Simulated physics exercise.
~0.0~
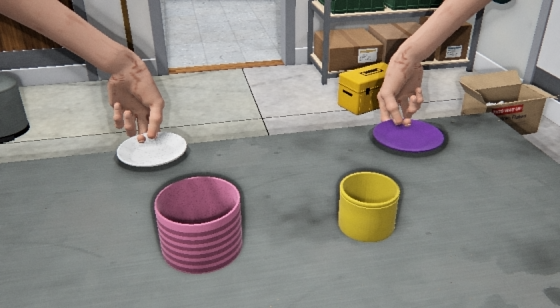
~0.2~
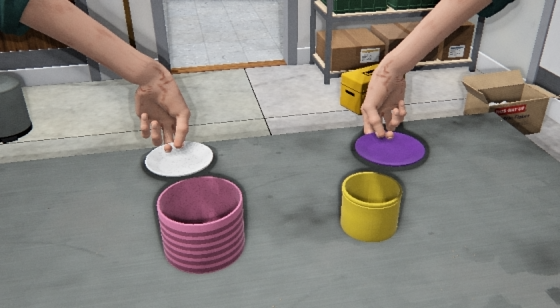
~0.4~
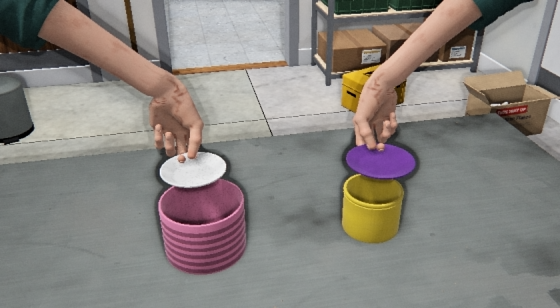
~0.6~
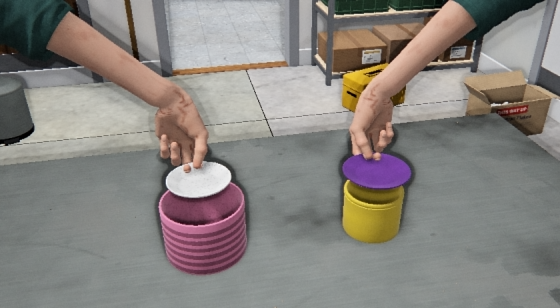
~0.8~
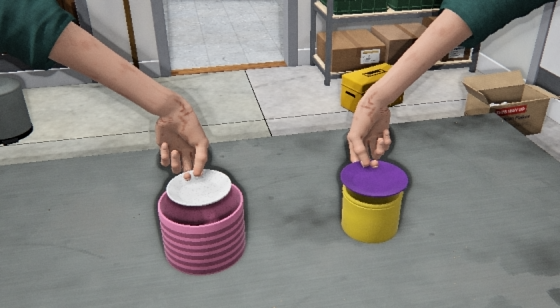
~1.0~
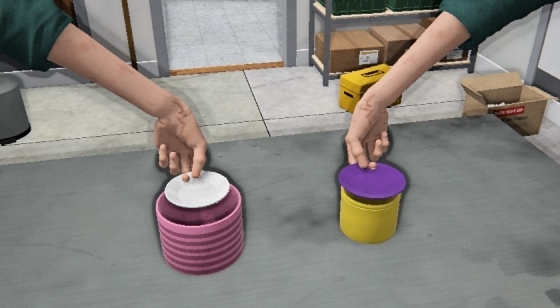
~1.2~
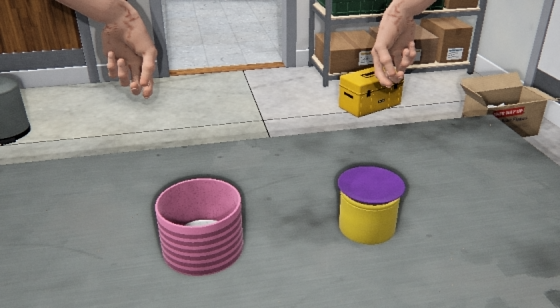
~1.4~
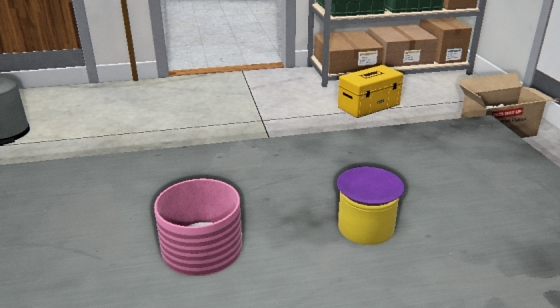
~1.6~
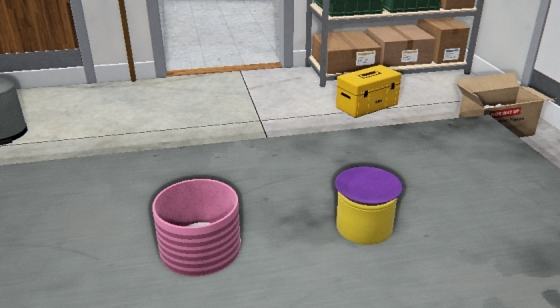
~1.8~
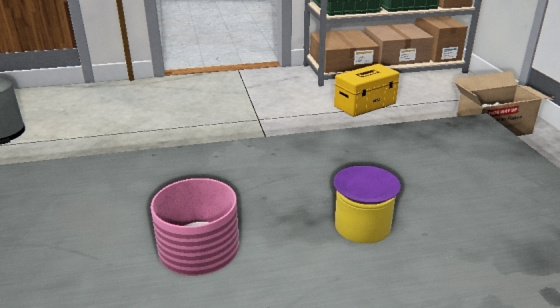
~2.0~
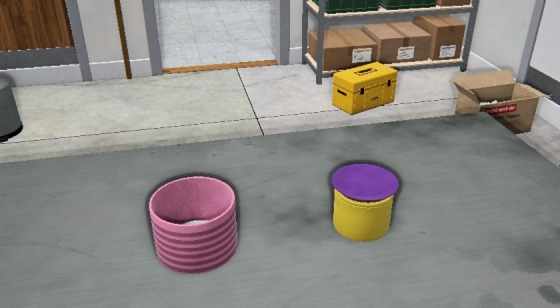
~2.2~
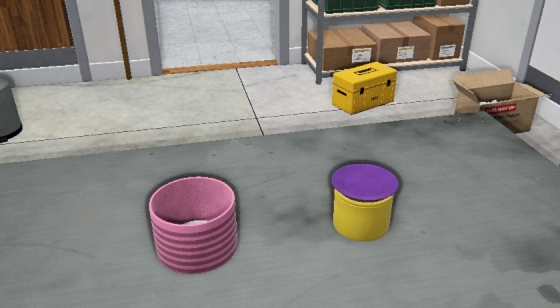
The footage shows two hands lowering a white disc over a ribbed pink container on the left and a purple disc over a yellow one on the right, then letting go and withdrawing; the white disc drops inside, while the purple one stays resting on the rim, covering the opening.
